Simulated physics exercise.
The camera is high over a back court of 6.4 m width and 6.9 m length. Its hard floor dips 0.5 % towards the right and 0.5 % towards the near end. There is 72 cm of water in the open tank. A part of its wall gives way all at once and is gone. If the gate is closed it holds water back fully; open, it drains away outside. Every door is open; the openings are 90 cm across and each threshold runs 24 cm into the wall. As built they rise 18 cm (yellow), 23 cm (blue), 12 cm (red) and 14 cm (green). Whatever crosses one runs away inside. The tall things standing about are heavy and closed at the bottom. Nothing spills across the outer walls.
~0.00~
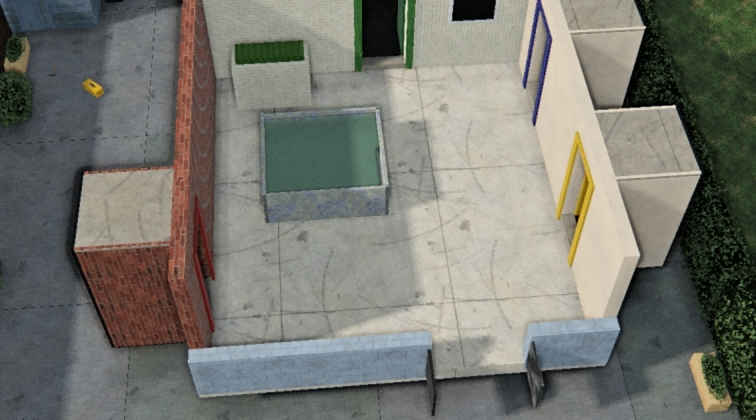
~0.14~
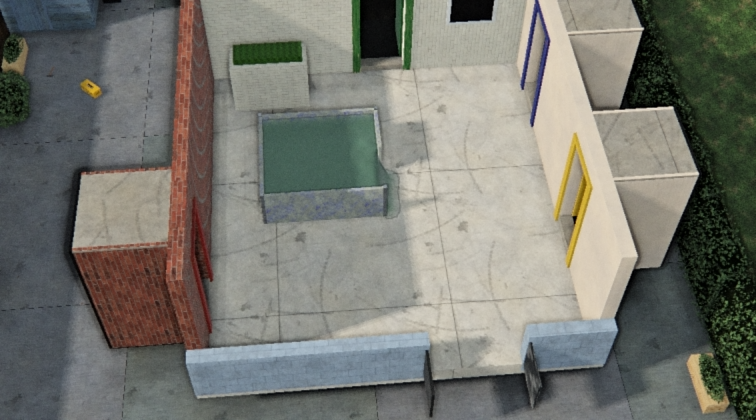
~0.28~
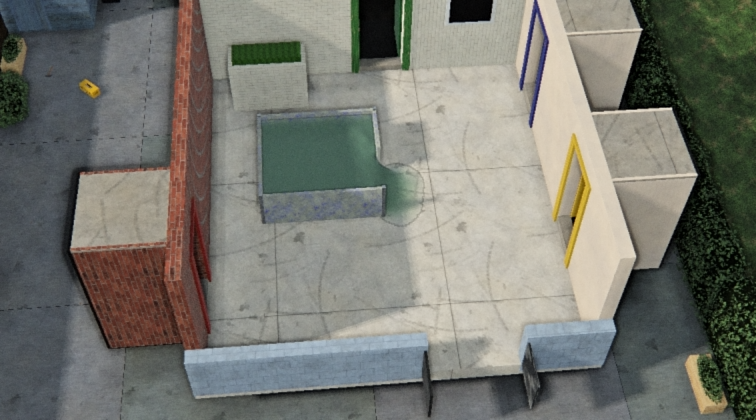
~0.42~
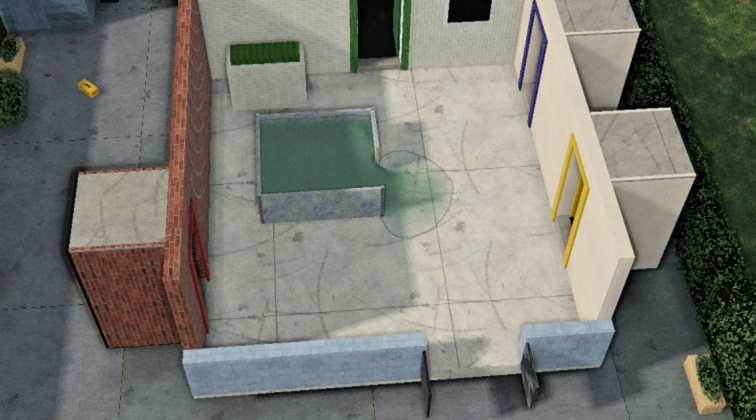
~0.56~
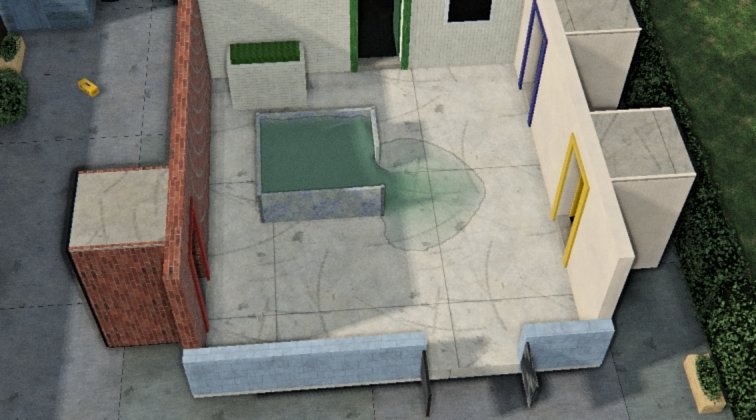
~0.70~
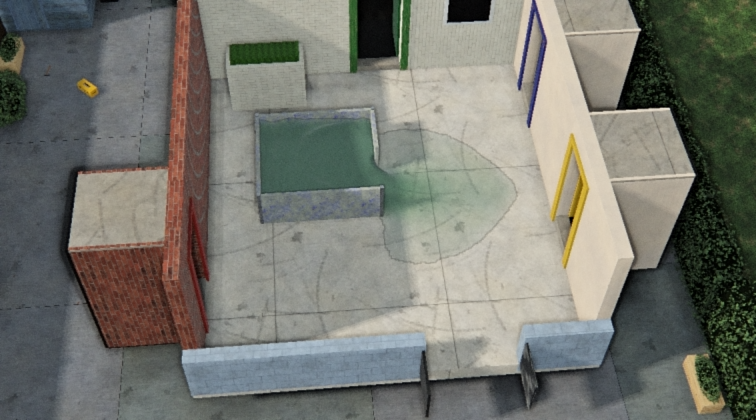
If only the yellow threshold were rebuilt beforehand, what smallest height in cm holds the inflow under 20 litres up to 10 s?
About 21 cm.
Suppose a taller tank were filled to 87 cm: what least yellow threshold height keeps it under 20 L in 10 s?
About 26 cm.
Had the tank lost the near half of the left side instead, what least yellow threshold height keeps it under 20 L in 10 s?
Then roughly 7.5 cm.
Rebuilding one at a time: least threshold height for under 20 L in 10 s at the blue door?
About 10.0 cm at blue.
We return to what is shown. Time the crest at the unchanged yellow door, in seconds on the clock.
At about 2.0 s.
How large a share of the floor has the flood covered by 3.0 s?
Some 40 per cent of it.
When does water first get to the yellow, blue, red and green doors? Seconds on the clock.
Yellow 1.1 s, blue 1.6 s, red 6.0 s, green 3.4 s.
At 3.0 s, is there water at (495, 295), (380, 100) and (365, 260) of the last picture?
In turn: Flooded, dry, dry.
After 1.4 s water covers 30 % of the floor, deepest (42 cm) near (382, 200); 23 cm at the yellow door, 0 litres in over its 18 cm threshold.
After 3.0 s water covers 40 % of the floor, deepest (34 cm) near (581, 347); 22 cm at the yellow door, 35 litres in over its 18 cm threshold.
After 10.0 s water covers 100 % of the floor, deepest (10 cm) near (560, 348); 9 cm at the yellow door, 41 litres in over its 18 cm threshold.
At the yellow door as built, the water arrived by 1.2 s and peaked near 28 cm at 2.0 s.
Run again over the same 10 s with other heights there, 37 litres in over 18.5 cm, 5 litres over 24.5 cm. The limit of 20 litres is kept from about 21 cm up.
